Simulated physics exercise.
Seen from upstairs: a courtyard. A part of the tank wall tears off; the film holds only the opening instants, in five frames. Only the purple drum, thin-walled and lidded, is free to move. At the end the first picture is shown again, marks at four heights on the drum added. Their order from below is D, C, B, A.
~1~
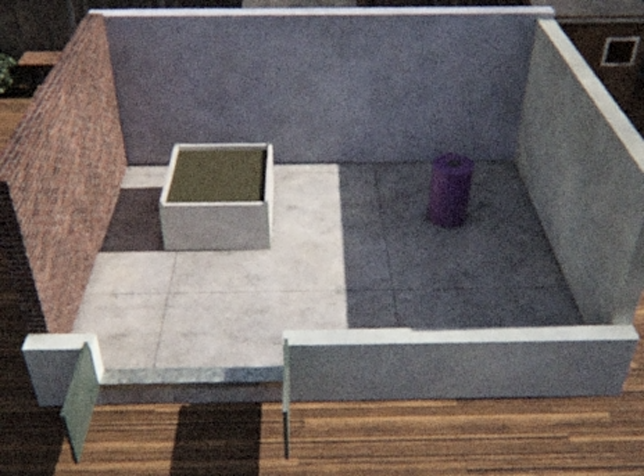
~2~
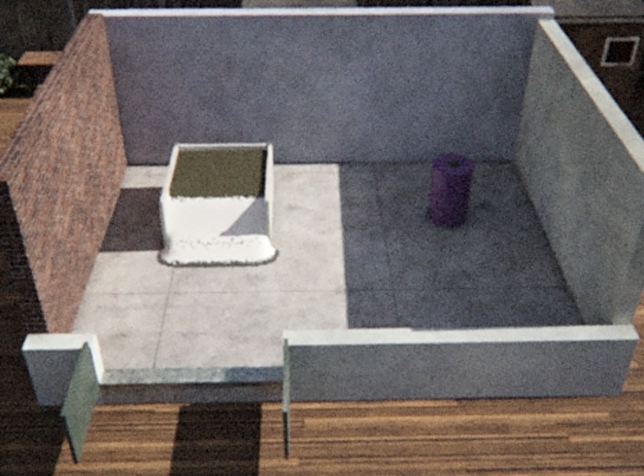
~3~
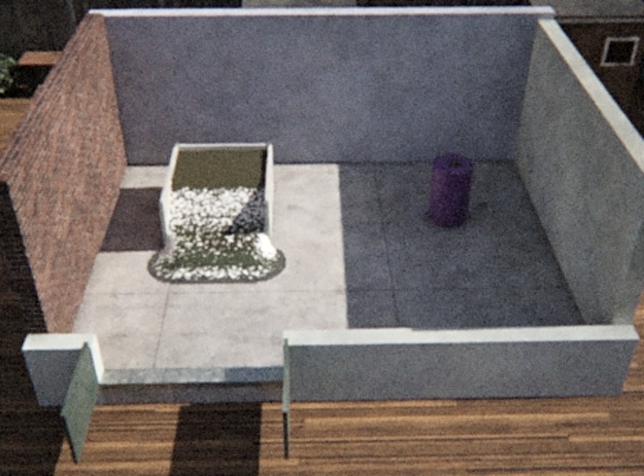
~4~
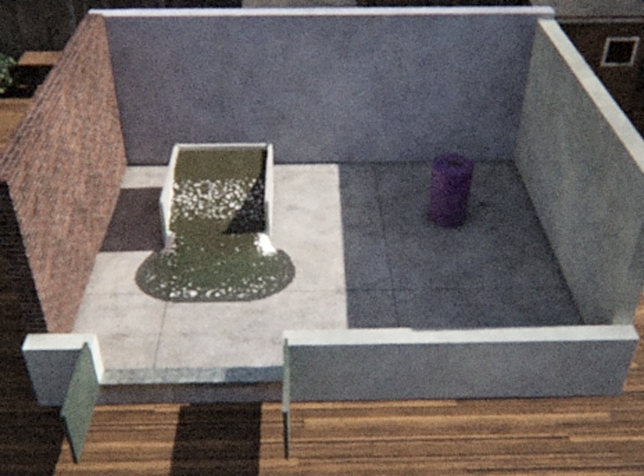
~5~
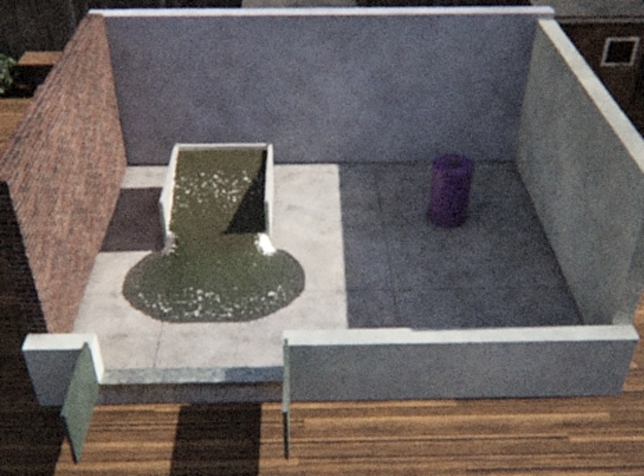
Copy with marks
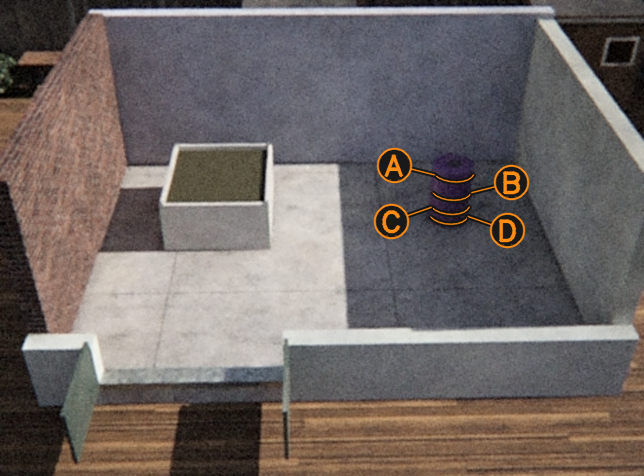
Murky water pours from the front of a pale tank and spreads across the paved ground.
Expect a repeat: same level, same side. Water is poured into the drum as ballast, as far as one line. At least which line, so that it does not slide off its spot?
It is D.
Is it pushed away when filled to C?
No.
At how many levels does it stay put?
All of the four.
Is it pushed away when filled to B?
No, not at all.
On the marked copy, A at (456, 182); B at (454, 200); C at (452, 214); D at (451, 224); from the bottom up D, C, B, A.
If A is chosen, it does not move.
If B is chosen, it does not move.
If C is chosen, it does not move.
If D is chosen, it does not move.
